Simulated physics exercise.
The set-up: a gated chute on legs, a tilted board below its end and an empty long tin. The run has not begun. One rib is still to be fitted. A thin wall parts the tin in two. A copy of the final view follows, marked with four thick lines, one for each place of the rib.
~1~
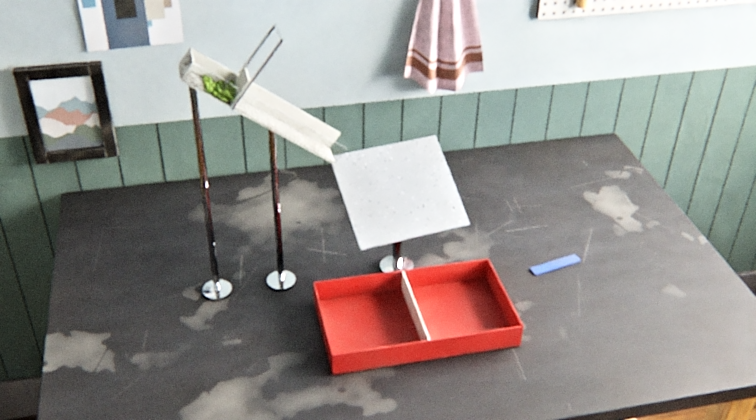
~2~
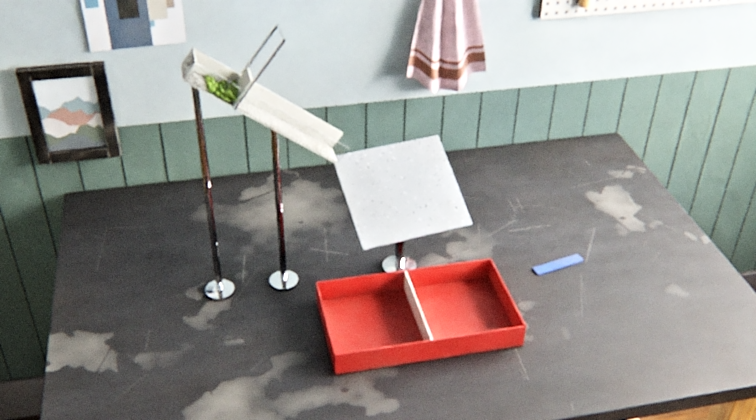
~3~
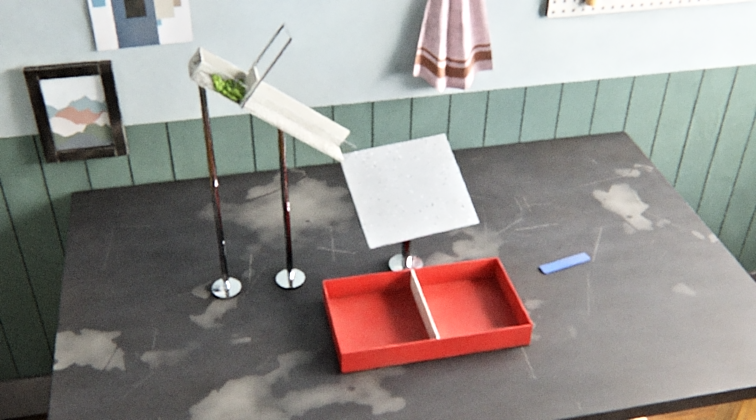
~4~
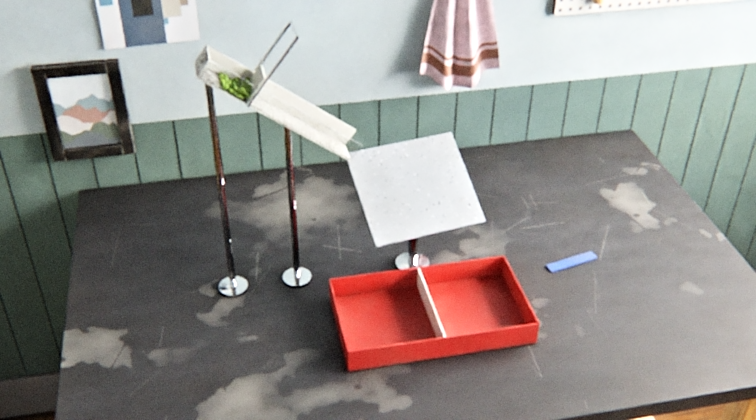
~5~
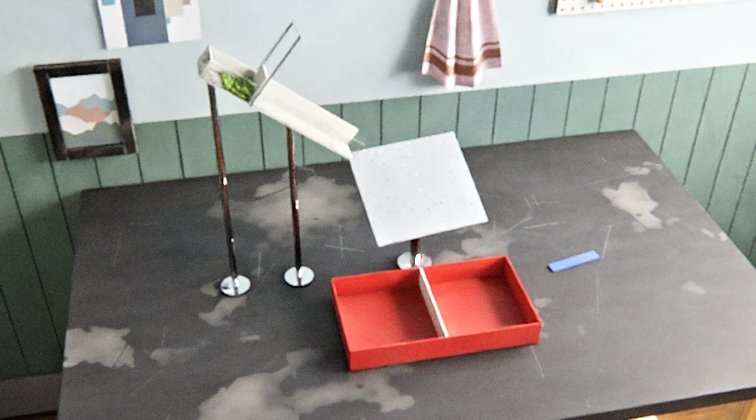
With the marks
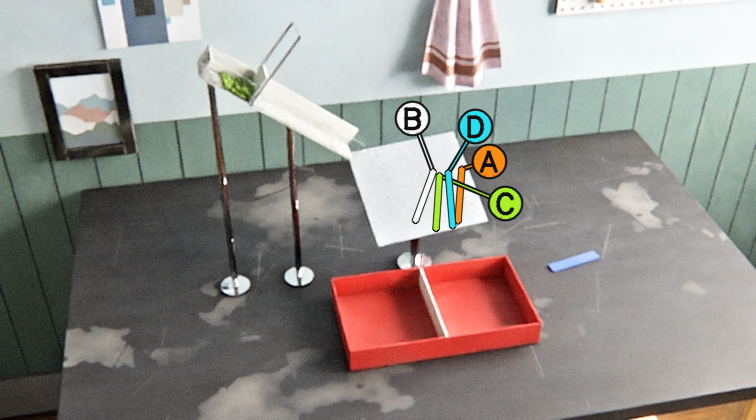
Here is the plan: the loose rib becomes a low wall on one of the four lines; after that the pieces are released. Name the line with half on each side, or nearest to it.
Use line C.
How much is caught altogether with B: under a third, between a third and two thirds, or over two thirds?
Line B gives over two thirds.
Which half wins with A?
More lands on the right.
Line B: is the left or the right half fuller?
Left.
On the marked copy, line A from (461, 169) to (458, 220); line B from (433, 171) to (415, 220); line C from (439, 175) to (436, 228); line D from (448, 172) to (452, 225).
Choosing A, of what is caught, a small part in the left half, nearly all in the right.
Choosing B, of what is caught, most in the left half, about a quarter in the right.
Choosing C, of what is caught, about half in the left half, about half in the right.
Choosing D, of what is caught, about a quarter in the left half, most in the right.
